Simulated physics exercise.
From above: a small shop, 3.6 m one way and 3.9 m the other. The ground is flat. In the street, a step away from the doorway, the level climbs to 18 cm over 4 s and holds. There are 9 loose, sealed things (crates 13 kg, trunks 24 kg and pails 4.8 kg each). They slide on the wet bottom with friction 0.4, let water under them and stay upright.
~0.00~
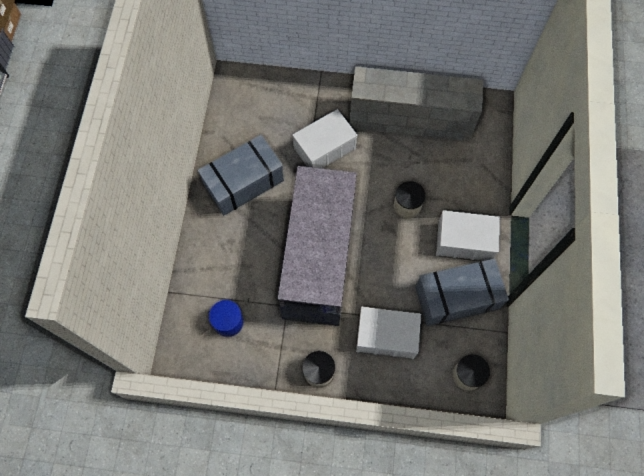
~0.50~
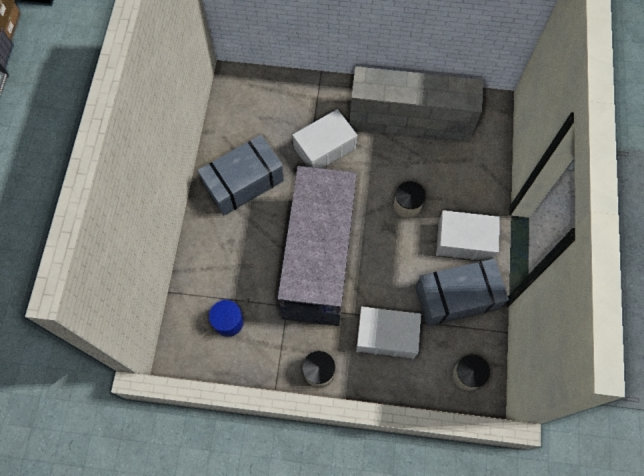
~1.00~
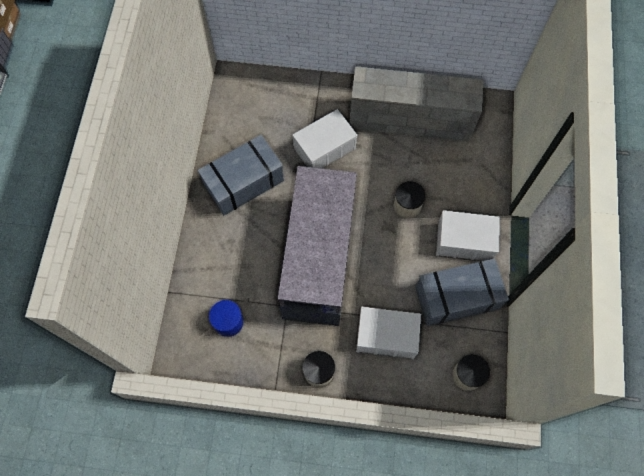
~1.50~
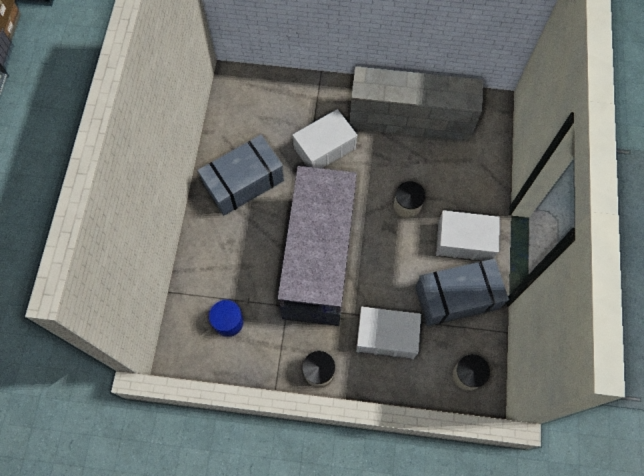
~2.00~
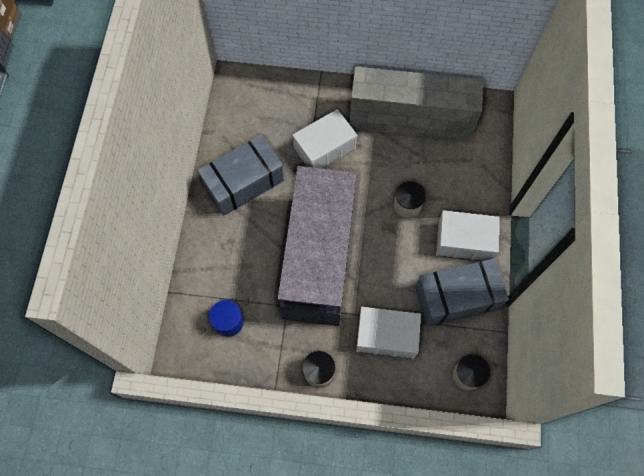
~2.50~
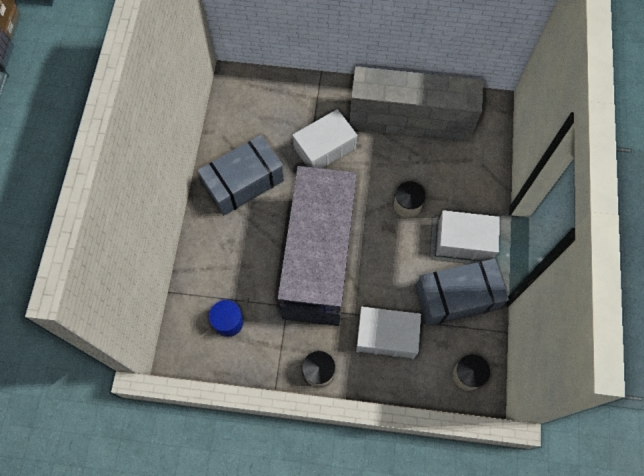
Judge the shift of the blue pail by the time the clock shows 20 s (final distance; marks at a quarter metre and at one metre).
Blue pail is nudged along.
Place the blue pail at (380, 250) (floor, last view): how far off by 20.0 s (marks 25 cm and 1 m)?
It ends far away.
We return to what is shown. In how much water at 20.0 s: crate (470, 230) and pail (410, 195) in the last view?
About 15 and 14 cm.
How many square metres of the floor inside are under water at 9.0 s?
Roughly 12.0 m2.
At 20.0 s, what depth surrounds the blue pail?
About 13 cm.
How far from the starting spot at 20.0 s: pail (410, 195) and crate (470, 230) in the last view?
In turn: 150 cm, 300 cm.
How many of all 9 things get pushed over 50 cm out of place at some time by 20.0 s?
I count 9.
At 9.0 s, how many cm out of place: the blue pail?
Roughly 0 cm by then.
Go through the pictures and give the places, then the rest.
In the first frame, the blue pail at (225, 315) rests on the ground; 0.0 m2 under water; 0 of 9 have shifted.
In the second frame, the blue pail at (225, 315), on the bottom; water covers 0.0 m2; 0 of 9 have shifted.
In the third frame, the blue pail at (225, 315) rests on the ground; water covers 0.0 m2; 0 of 9 have shifted.
In the fourth frame, the blue pail at (225, 315), on the bottom; 0.0 m2 under water; 0 of 9 have shifted.
In the fifth frame, the blue pail at (225, 315), on the bottom; 0.0 m2 under water; 0 of 9 have shifted.
In the sixth frame, the blue pail at (225, 315), on the bottom; 0.2 m2 under water; 0 of 9 have shifted.
After 4.0 s the blue pail is near (225, 315), 0.0 m from its start, aground; 0 afloat.
After 9.0 s the blue pail is near (225, 315), 0.0 m from its start, aground; 5 afloat.
After 16.0 s the blue pail is near (257, 373), 0.7 m from its start, afloat; 9 afloat.
After 20.0 s the blue pail is near (178, 346), 0.5 m from its start, afloat; 9 afloat.
